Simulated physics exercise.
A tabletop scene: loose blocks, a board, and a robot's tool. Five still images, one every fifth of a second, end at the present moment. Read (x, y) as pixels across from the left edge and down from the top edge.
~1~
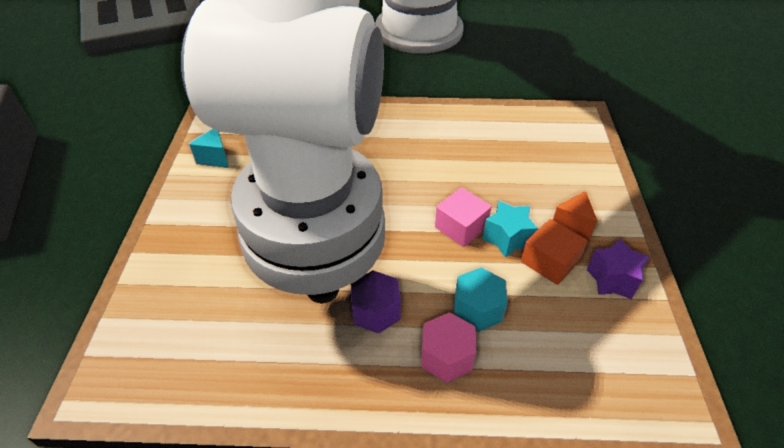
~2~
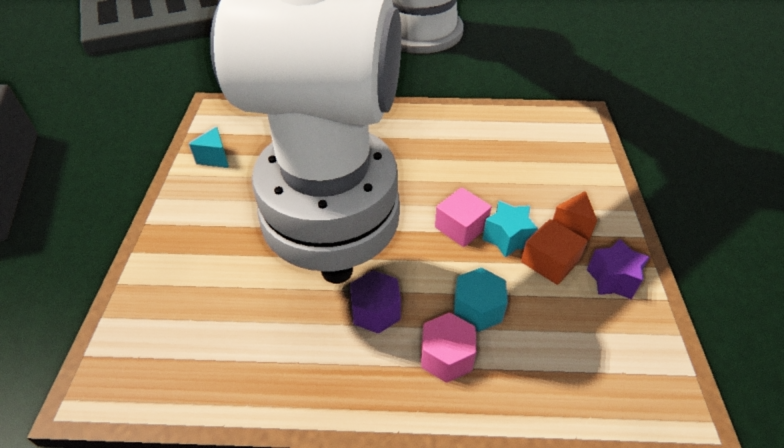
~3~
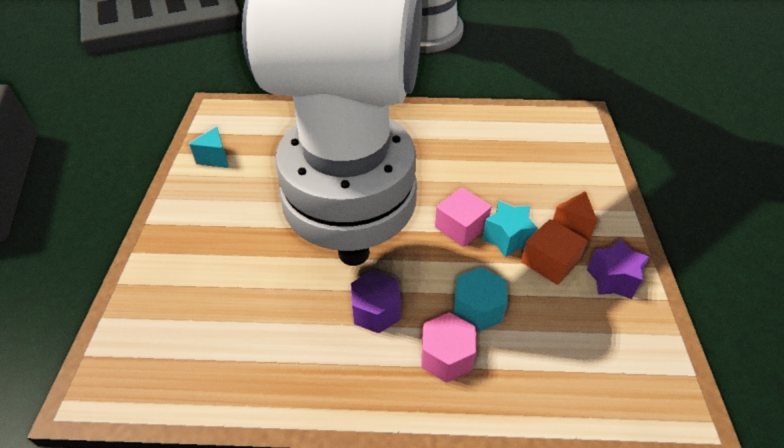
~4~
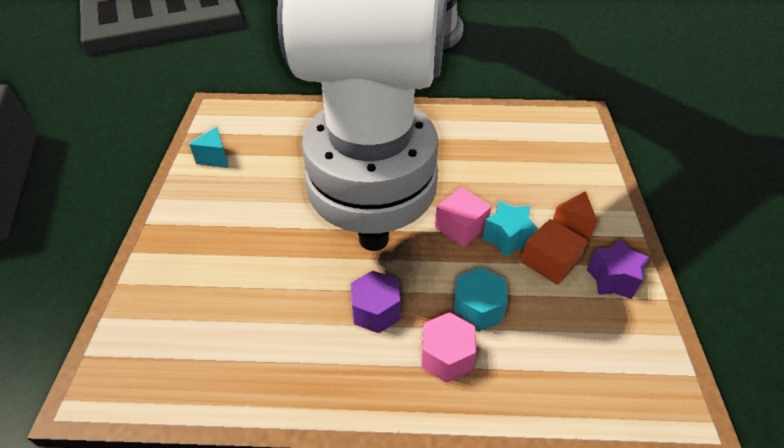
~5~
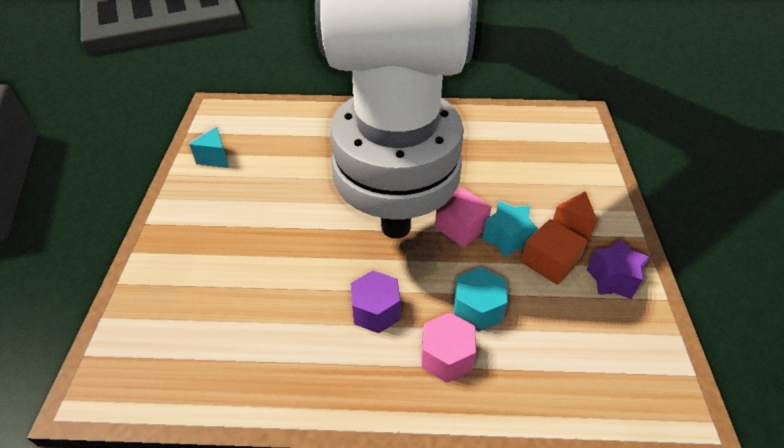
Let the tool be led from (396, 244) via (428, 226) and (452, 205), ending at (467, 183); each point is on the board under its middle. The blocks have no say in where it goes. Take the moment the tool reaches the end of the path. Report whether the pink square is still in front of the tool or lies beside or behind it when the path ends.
That block drops off.
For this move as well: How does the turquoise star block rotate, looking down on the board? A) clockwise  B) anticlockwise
Choice A: Clockwise.
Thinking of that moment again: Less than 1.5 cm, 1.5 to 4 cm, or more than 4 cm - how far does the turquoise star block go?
It ends under 1.5 cm away.
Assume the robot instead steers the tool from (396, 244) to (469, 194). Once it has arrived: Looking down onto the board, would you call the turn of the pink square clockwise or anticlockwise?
Clockwise.
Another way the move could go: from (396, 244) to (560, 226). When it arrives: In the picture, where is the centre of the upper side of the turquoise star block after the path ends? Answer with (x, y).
Its top middle: (599, 204).
On the path given first. One third of the way, tool (429, 212); pink square (471, 204).
Two thirds of the way, tool (454, 190); pink square (490, 189), turned 45° clockwise; turquoise star block (521, 215), turned 25° clockwise; orange square (560, 243).
At the end, tool (469, 168); purple six-sided block unmoved; pink square (495, 186), turned 65° clockwise; turquoise star block (521, 215), turned 25° clockwise; orange square (560, 243).
